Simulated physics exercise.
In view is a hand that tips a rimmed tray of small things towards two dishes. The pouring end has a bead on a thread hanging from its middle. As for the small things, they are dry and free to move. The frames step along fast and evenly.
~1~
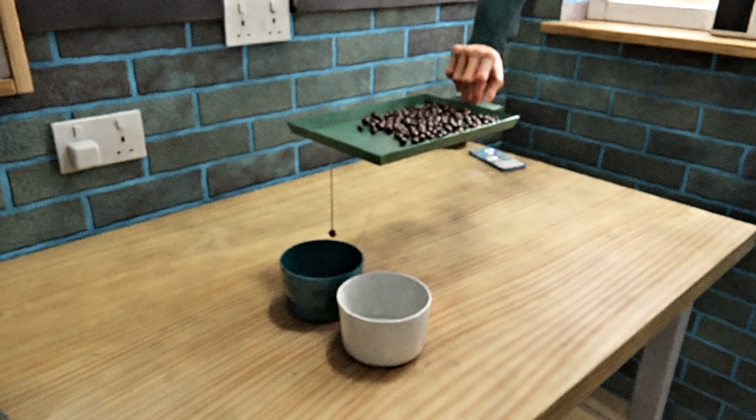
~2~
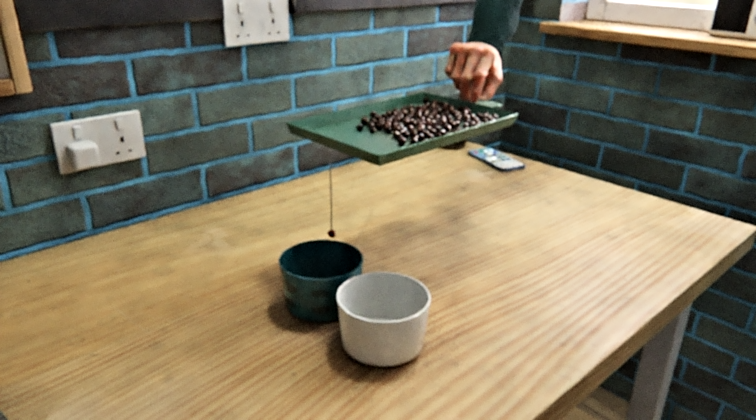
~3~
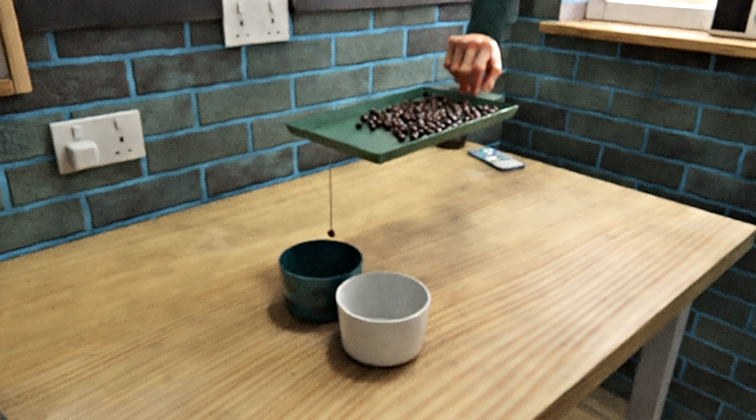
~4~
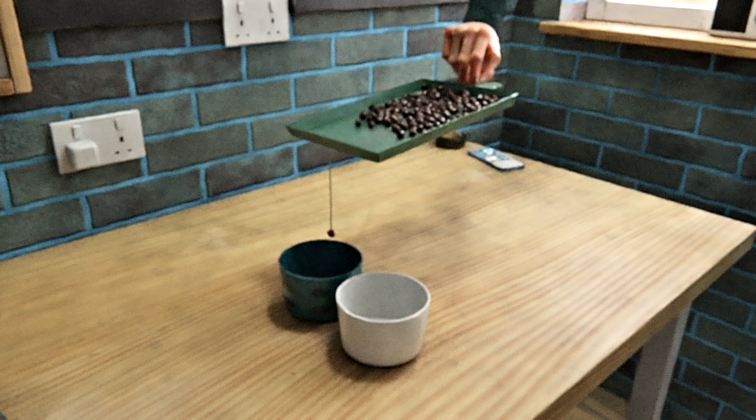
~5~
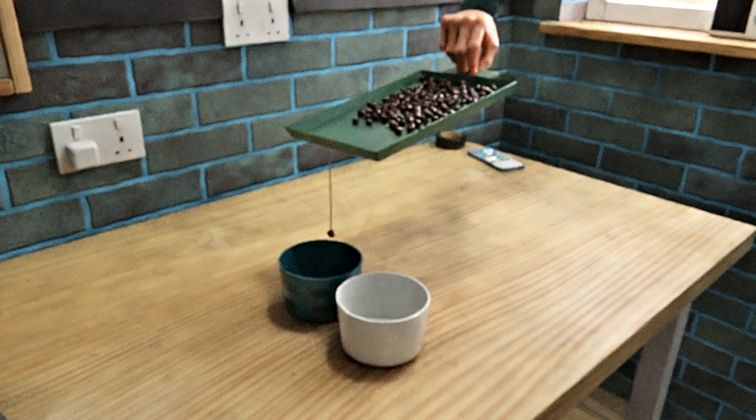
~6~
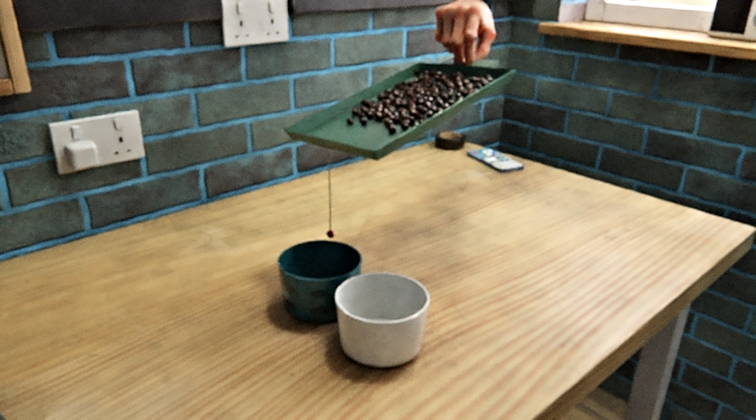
The clip opens on a hand holding a green rimmed tray of chocolate balls above a wooden table, with a bead on a thread hanging over a dark teal dish beside a white one. The hand raises the tray's far end, tilting it gradually, and the dark balls begin shifting slightly left.
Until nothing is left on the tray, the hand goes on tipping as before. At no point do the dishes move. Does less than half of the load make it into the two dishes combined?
Yes - less than half does.
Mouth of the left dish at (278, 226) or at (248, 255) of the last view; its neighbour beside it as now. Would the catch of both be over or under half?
The bulk of it and then Short of half.
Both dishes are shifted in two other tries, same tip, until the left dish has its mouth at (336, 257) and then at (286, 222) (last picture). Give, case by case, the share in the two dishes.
0 and 60 in a hundred.
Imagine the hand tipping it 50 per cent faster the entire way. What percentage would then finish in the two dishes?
About 0 in a hundred.
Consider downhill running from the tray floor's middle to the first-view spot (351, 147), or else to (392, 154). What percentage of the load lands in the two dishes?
First case: 70 %; second case: 70 %.
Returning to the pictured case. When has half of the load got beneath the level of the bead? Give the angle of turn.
Angle: Close to 70°.
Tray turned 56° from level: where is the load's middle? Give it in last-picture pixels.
Centre estimate: (295, 147).
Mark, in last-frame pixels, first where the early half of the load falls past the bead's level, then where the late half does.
First roughly (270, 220), then roughly (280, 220).
Shortly afterwards, tray tipped steeply; near half on the tray; a little in the left dish; near a third outside both; a little in the air.
Next, tray tipped right over; only a few on the tray; only a few in the right dish; only a few in the left dish; the bulk outside both; a little in the air.
Some moments later, tray tipped past a quarter turn; only a few in the right dish; only a few in the left dish; all but a few outside both.
In the end, tray tipped past a quarter turn; only a few in the right dish; only a few in the left dish; all but a few outside both.
